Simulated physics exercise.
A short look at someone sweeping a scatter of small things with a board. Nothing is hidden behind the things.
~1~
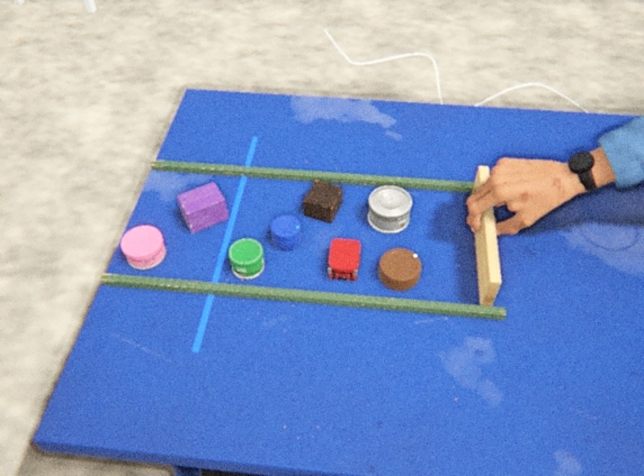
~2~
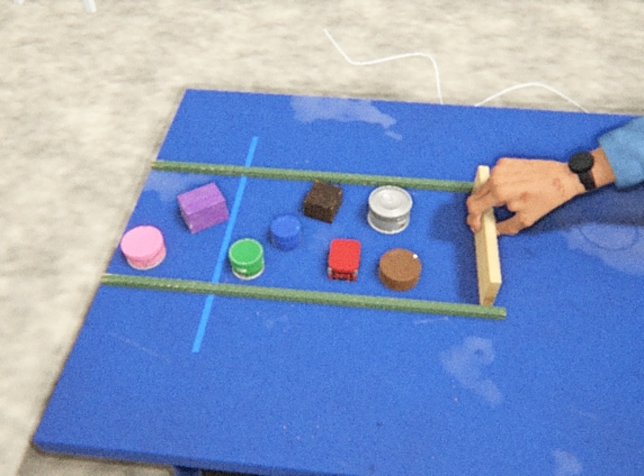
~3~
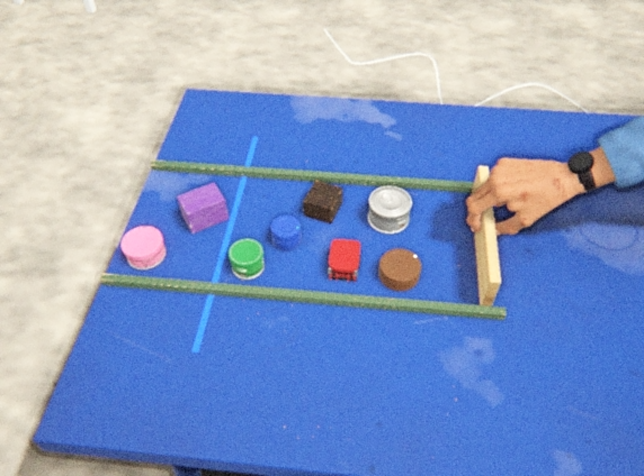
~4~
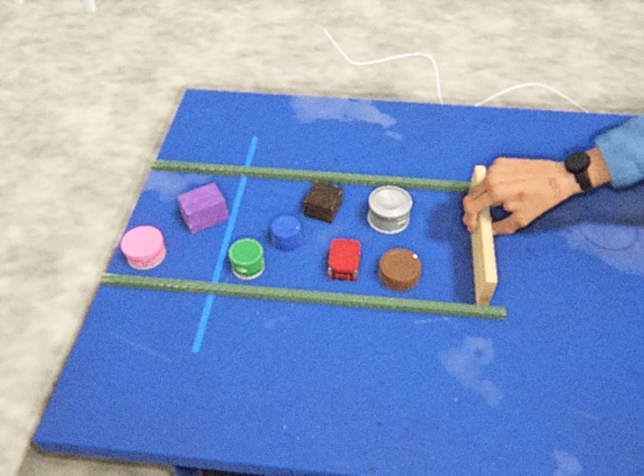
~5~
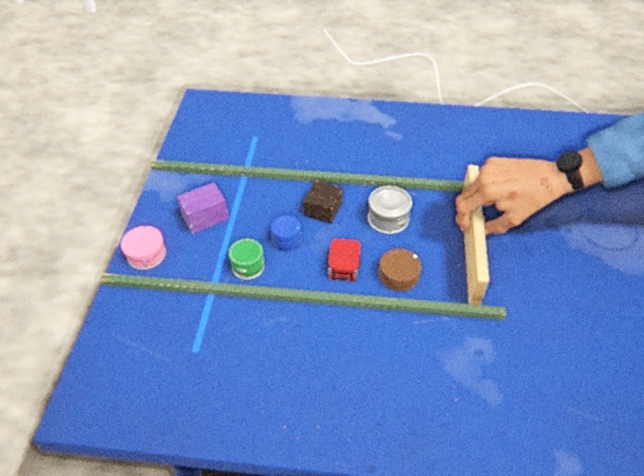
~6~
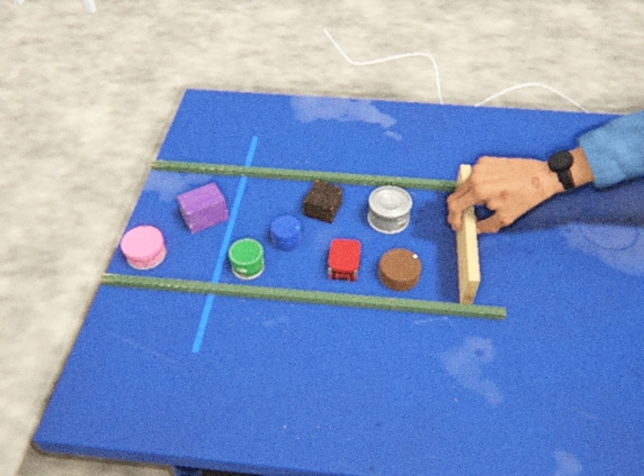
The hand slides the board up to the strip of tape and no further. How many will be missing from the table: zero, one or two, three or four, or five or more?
Here the number that fall off is zero.
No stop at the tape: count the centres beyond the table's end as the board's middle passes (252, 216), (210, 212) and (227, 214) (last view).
It would be 0, 0 and 0.
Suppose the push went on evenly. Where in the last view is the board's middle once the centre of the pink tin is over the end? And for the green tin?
For the pink tin at (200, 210), for the green tin at (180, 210).
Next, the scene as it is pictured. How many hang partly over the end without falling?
That would be 0.
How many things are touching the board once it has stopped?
That makes 3.
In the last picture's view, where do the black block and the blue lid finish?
First (192, 180), then (192, 216).
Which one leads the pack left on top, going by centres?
The pink tin.
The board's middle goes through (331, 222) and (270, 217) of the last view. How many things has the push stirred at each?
At the one place 5, at the other 7.
Soon after, none off yet; pink tin at rest near (144, 248); purple block at rest near (203, 208); green tin at rest near (247, 259).
At rest, the number that fall off is zero.
